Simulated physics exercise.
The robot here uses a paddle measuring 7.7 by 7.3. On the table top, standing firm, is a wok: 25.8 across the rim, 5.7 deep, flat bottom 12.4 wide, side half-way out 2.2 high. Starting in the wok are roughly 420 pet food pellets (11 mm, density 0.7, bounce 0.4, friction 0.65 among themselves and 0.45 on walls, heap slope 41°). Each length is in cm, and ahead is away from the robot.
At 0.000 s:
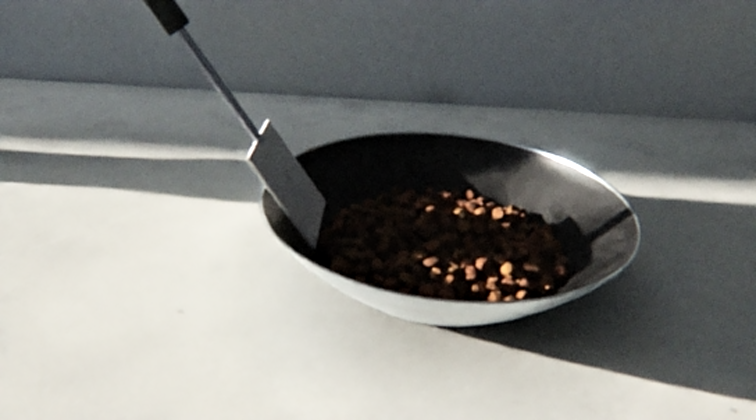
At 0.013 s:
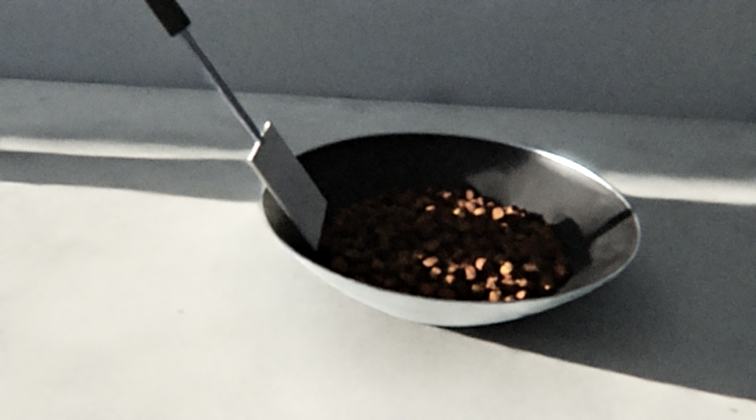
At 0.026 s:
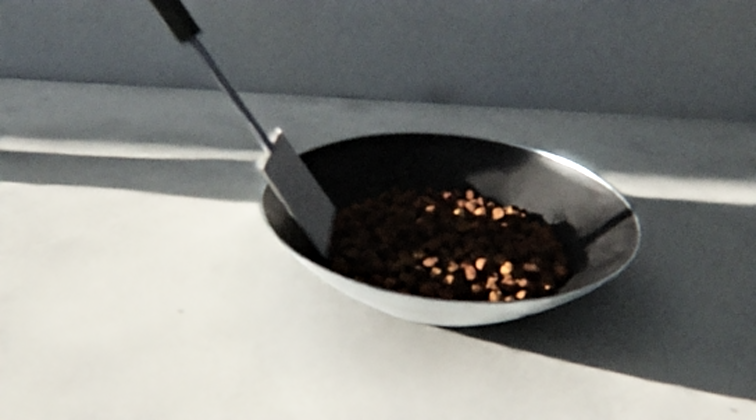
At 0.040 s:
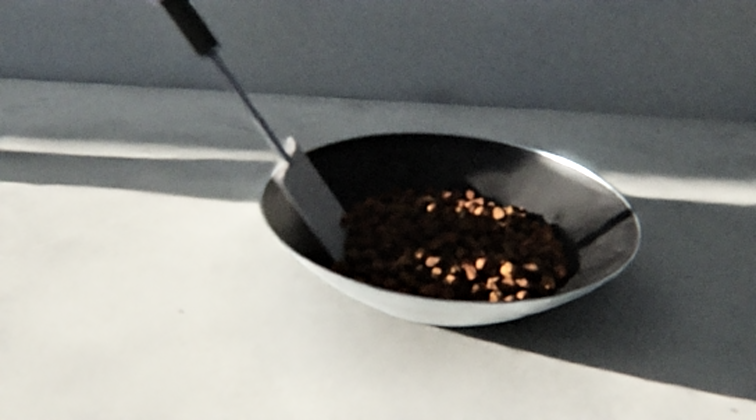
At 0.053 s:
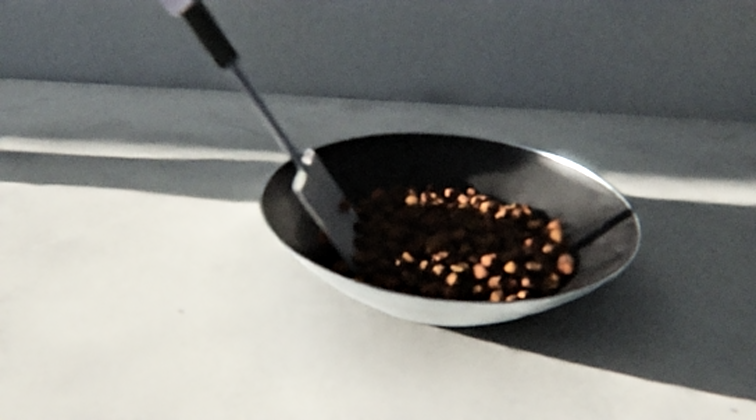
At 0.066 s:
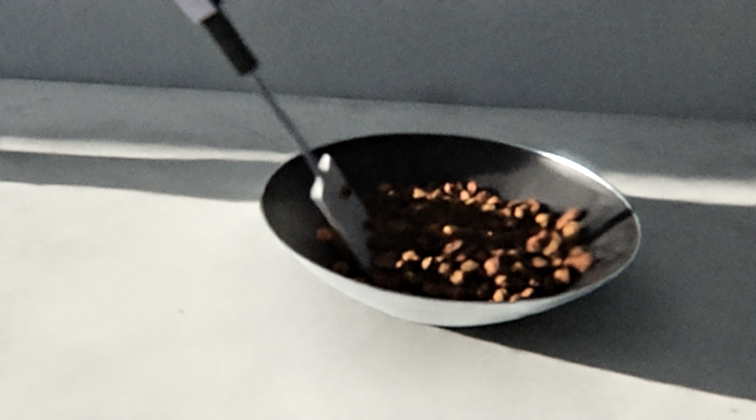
In a wok on a table top, a paddle slides right, pushing brown pellets slightly.
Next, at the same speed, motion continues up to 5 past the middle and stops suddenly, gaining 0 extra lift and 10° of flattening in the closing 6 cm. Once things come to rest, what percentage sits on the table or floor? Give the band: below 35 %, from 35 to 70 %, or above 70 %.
Below 35 %.
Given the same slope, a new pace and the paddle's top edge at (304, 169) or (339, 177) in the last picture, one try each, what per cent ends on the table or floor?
Roughly 5 and 10 percent.
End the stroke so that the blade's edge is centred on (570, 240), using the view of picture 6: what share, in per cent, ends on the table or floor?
The share ending on the table or floor is about 45 per cent.
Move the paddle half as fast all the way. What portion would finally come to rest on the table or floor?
I'd say close to 0 per cent.
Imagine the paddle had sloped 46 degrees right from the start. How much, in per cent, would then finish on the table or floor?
Then about 0 per cent.
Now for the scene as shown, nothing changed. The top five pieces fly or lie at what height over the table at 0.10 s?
Height: Some 7 cm.
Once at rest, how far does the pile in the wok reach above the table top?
7.0 cm.
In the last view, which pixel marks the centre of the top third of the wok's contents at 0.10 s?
I'd put it close to (491, 227) in the last picture.
After 0.10 s, sloping 56°, highest piece 9 above the table; 420 in the wok.
After 0.13 s, sloping 52°, highest piece 14 above the table; 417 in the wok, 3 on the blade or in flight.
After 0.35 s, sloping 46°, highest piece 21 above the table; 387 in the wok, 30 on the table or floor, 3 on the blade or in flight.
After 1.40 s, sloping 46°, highest piece 7 above the table; 387 in the wok, 33 on the table or floor.
At rest, 387 in the wok, 33 on the table or floor. That is 8 % on the table or floor.
